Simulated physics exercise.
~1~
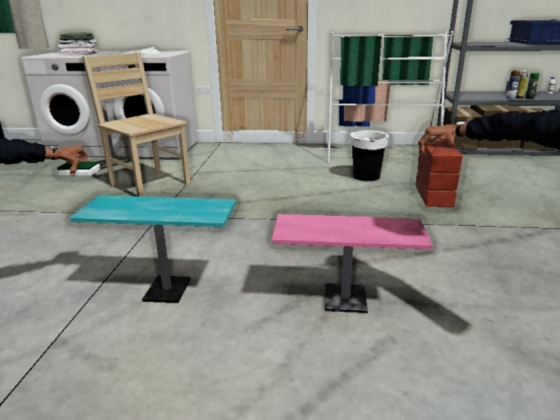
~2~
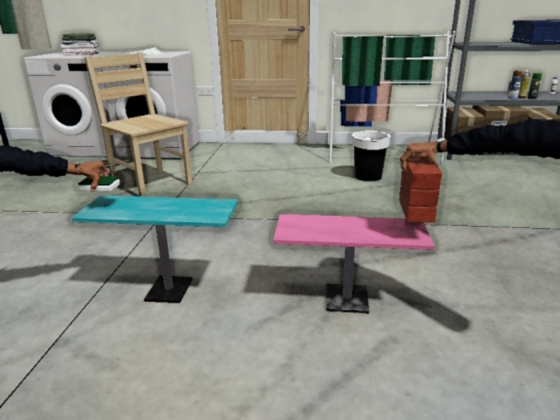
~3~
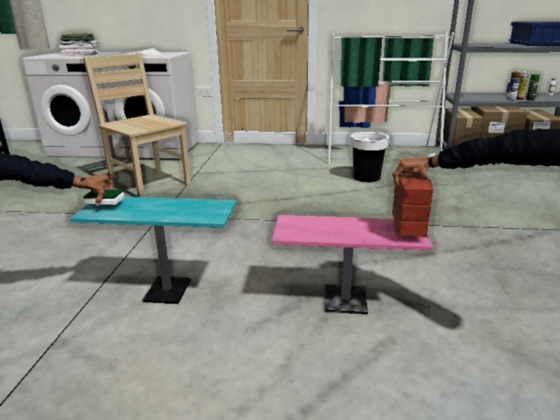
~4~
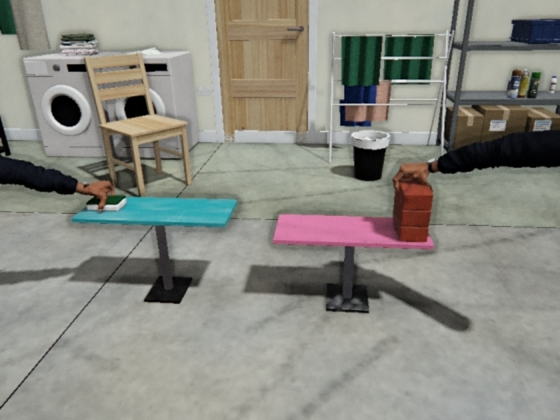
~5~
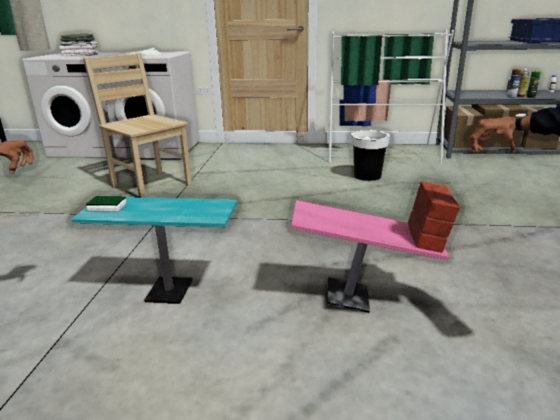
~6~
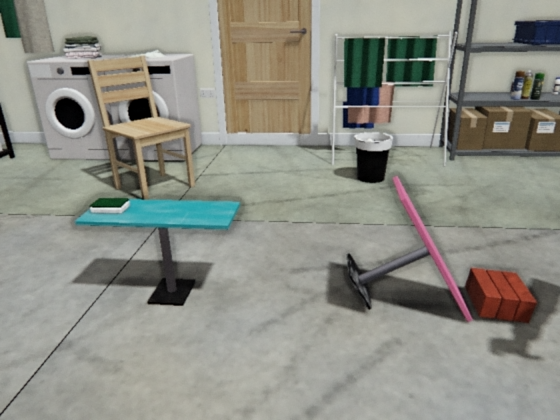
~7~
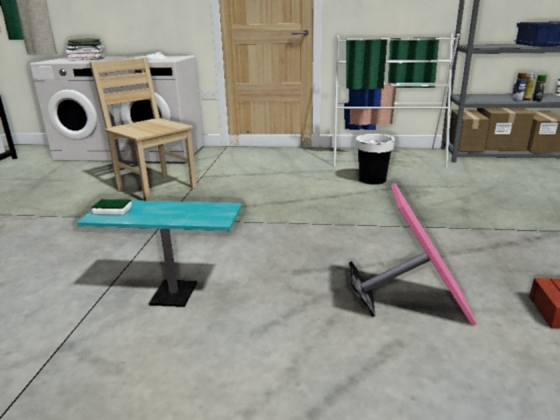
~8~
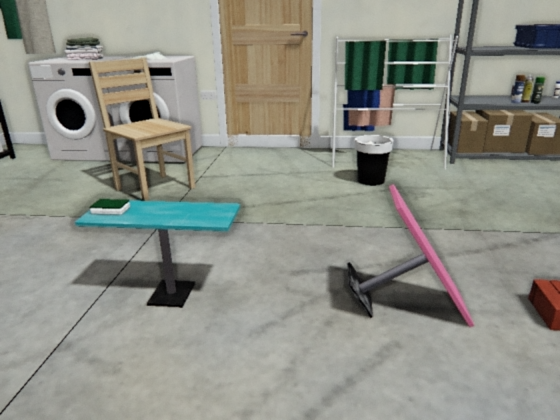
Two hands setting a green-topped sponge on a turquoise stand and red bricks on a pink stand, which topples, spilling the bricks.
